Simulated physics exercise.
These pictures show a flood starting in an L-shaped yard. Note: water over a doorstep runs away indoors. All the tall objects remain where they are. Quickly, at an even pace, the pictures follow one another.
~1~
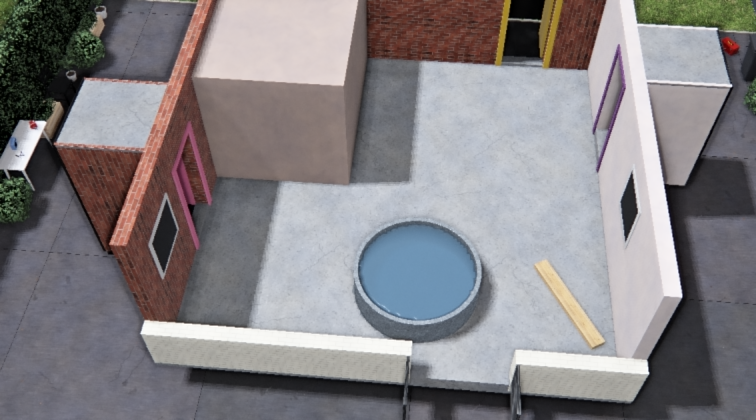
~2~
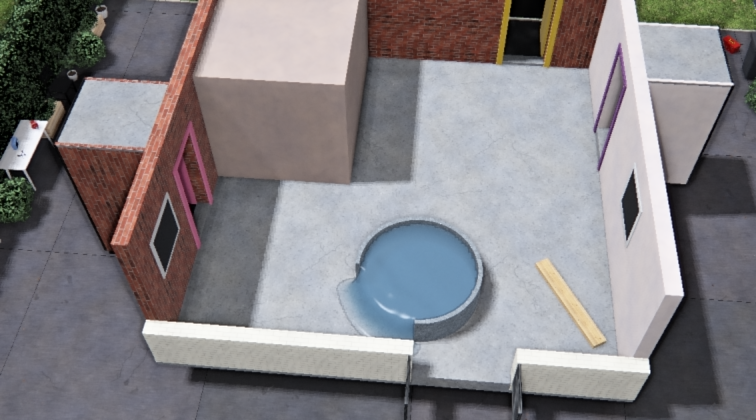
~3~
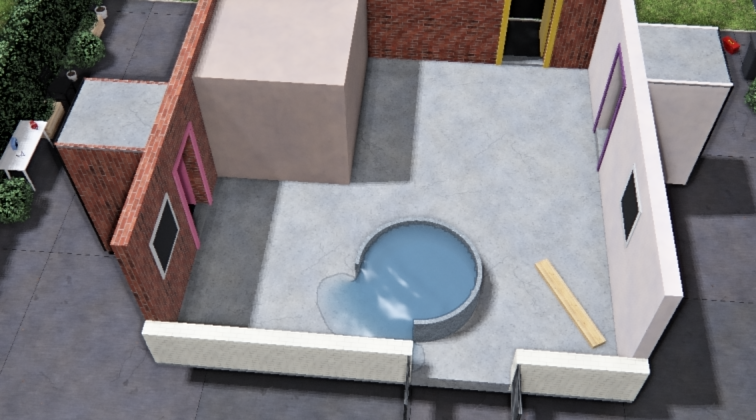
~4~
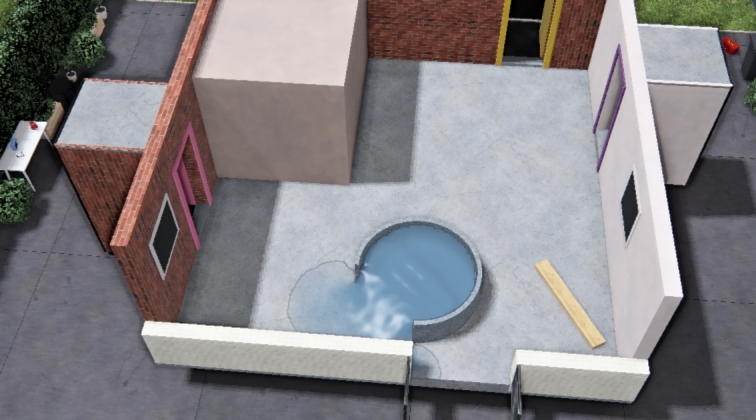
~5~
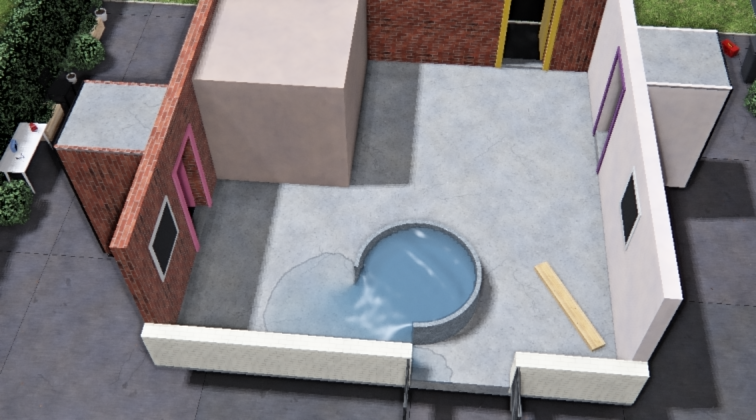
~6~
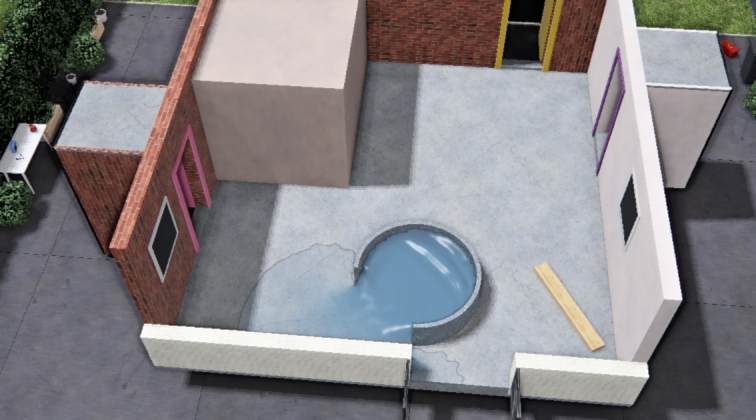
At the start, a round pool of blue water sits whole and still in a walled yard, near a wooden plank. Then its lower left side opens and water pours out onto the pale paving. The puddle spreads steadily left along the low white front wall, and some water also reaches the front opening.
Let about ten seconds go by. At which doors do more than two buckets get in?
One by one: The yellow door will be within bounds, the pink door will be over the limit, the purple door will be within bounds.
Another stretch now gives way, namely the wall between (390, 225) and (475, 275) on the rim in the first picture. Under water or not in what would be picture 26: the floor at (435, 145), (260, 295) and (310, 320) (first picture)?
Taking the three spots as listed, they end up inundated, spared and spared.
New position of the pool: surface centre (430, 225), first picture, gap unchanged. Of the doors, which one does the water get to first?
It is the pink door.
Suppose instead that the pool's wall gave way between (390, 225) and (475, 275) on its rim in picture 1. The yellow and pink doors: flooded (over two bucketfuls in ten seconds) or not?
First the yellow door, which overshoots; then the pink door, which remains short.
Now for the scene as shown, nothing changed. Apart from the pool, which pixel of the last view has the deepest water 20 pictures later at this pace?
Somewhere around (215, 188).
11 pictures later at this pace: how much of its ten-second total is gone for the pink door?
It works out at roughly 0 percent of the ten-second total.
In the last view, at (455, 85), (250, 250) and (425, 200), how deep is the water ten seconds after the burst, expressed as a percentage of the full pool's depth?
The three come to near 0, 12 and 6 per cent respectively.
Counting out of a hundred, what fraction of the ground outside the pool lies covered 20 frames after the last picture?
Share estimate: About 30 per cent.
A moment on, water covers 15 % of the floor; the yellow door not reached, the pink door not reached, the purple door not reached.
Next, water covers 20 % of the floor; the yellow door not reached, the pink door wet at the sill, nothing in, the purple door not reached.
Then, water covers 30 % of the floor; the yellow door not reached, the pink door under two buckets in, the purple door not reached.
Later, water covers 50 % of the floor; the yellow door not reached, the pink door over two buckets in, the purple door not reached.
In the end, water covers 75 % of the floor; the yellow door not reached, the pink door far over two buckets in, the purple door wet at the sill, nothing in.
